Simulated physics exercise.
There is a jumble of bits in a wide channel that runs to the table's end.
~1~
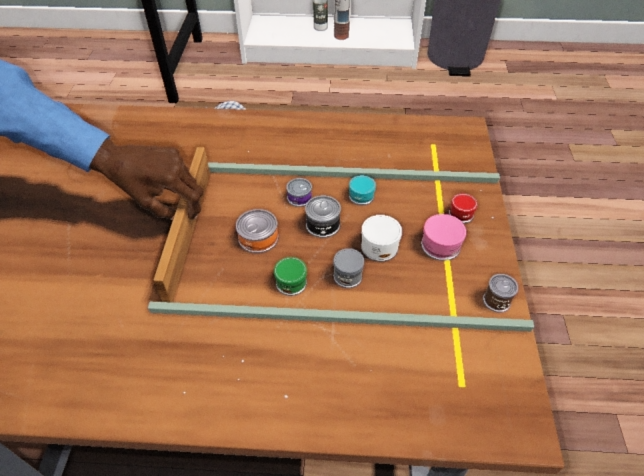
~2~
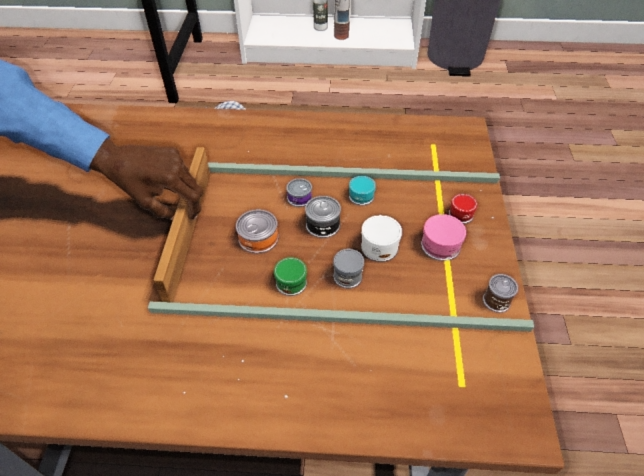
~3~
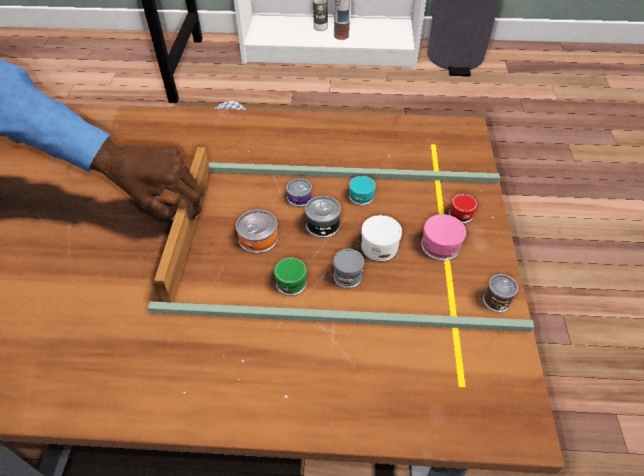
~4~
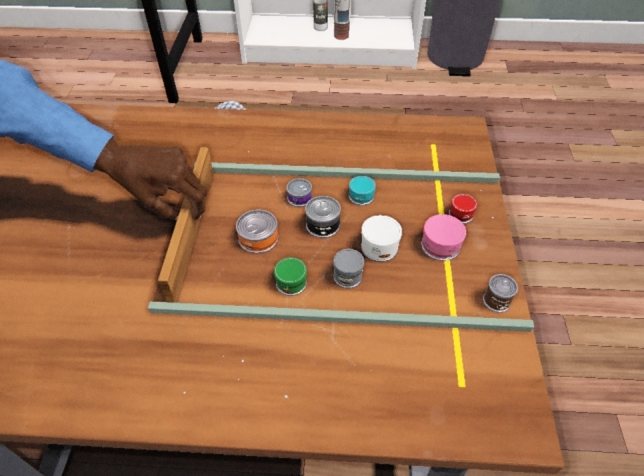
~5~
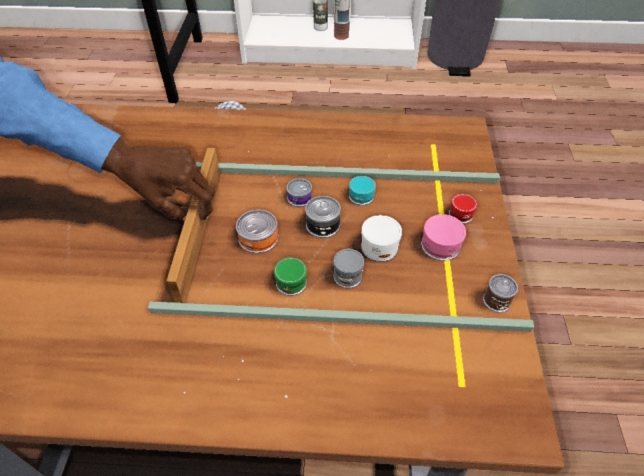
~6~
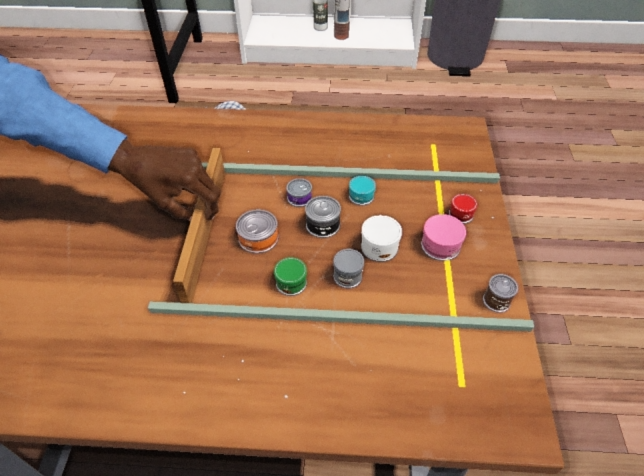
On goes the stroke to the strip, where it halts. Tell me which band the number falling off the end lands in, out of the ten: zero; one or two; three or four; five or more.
It lands in the one or two band.
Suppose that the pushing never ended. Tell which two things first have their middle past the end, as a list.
That would be the pink tin and then the white pot.
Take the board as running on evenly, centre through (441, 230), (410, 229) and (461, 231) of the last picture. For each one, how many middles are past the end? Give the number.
Per position: 1 / 0 / 2.
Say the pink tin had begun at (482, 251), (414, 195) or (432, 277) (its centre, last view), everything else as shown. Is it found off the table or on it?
Taking the three spots in turn, the pink tin comes off, then holds its place, then holds its place.
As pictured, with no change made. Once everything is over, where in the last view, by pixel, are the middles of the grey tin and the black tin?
The grey tin ends at (472, 269) and the black tin at (461, 213).
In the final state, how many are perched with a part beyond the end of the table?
Expected count: 1.
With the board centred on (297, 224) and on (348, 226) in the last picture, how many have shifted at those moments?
First 4, after that 8.
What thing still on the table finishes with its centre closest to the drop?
It's the white pot that ends nearest.
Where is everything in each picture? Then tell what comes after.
Brown tin (500, 293); red tin (463, 209); pink tin (443, 238); board (186, 219); tape (445, 243), in the first picture.
Red tin (463, 209); white pot (381, 239), in the second picture.
Pink tin (443, 238); board (186, 219), in the third picture.
Brown tin (500, 293); green tin (291, 277), in the fourth picture.
Red tin (463, 209); orange tin (258, 231), in the fifth picture.
Brown tin (500, 293); red tin (463, 209); pink tin (443, 238); board (203, 220); tape (445, 243), in the sixth picture.
Soon after, none off yet; brown tin at rest near (500, 293); red tin at rest near (463, 209); pink tin at rest near (443, 238).
At rest, the number that fall off is one or two; fallen, pink tin.
